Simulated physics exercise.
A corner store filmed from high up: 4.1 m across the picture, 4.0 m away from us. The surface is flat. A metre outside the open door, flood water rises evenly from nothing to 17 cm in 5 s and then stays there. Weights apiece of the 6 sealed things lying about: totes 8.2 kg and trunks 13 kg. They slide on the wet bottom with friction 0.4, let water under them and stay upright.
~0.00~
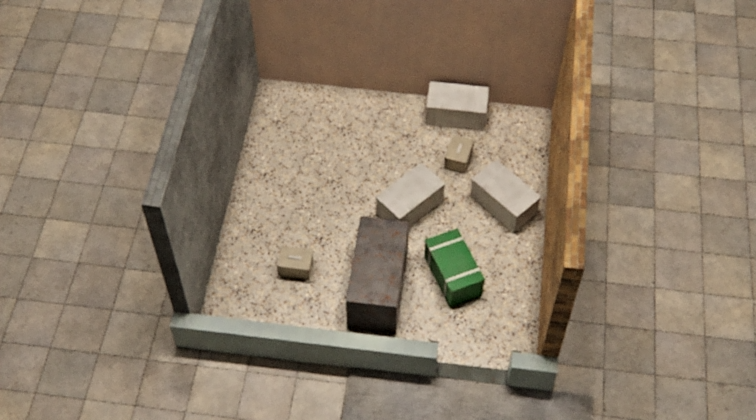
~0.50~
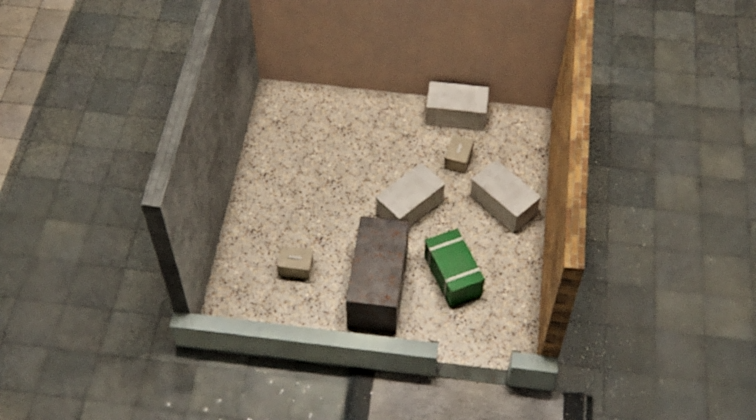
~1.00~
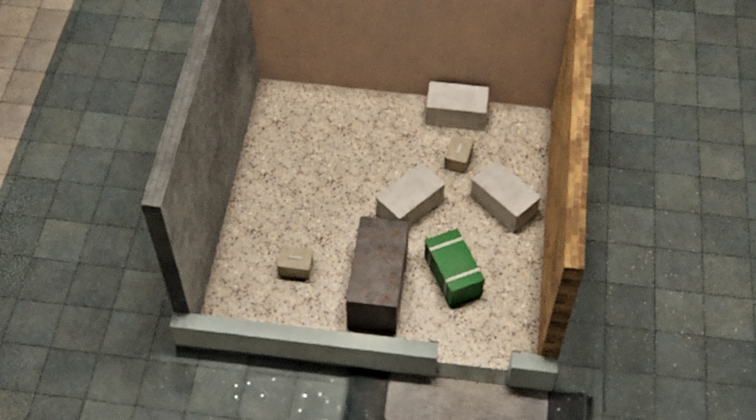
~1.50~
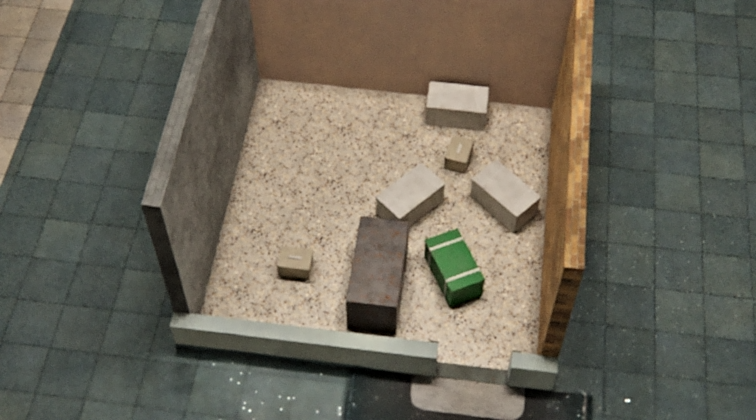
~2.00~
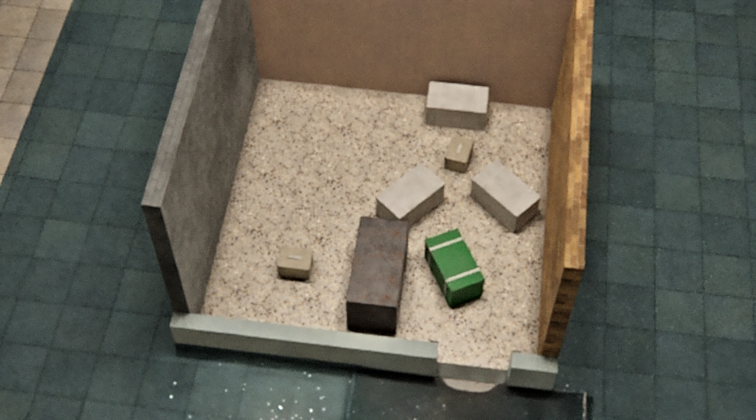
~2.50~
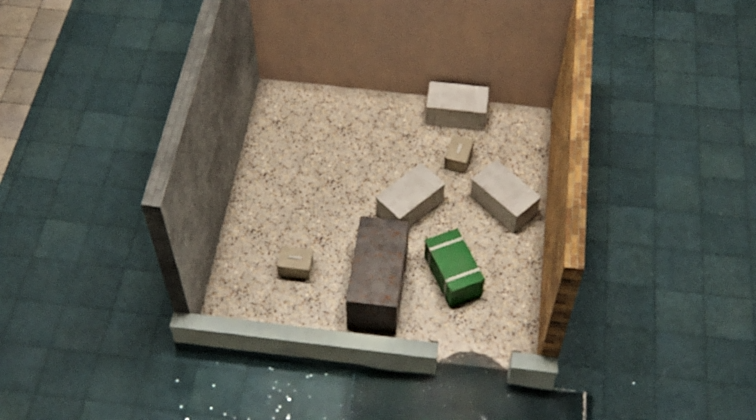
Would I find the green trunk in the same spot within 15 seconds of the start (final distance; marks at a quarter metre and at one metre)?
The green trunk ends far away.
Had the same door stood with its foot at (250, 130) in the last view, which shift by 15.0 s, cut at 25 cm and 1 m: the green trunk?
In that case the green trunk moves a short way.
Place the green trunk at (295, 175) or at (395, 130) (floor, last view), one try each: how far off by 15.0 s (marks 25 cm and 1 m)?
In turn: It gets carried off; it gets carried off.
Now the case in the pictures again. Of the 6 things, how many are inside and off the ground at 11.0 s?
At that moment 3.
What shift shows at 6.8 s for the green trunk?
About 100 cm.
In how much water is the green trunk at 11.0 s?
Roughly 8 cm.
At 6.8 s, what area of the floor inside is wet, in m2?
About 6.5 m2.
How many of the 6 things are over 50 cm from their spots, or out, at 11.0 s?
5 of them.
After 3.5 s the green trunk is near (455, 259), 0.0 m from its start, aground; 0 afloat.
After 6.8 s the green trunk is near (473, 188), 1.1 m from its start, afloat; 1 afloat.
After 11.0 s the green trunk is near (439, 129), 2.0 m from its start, afloat; 3 afloat.
After 15.0 s the green trunk is near (321, 210), 1.8 m from its start, afloat; 4 afloat.
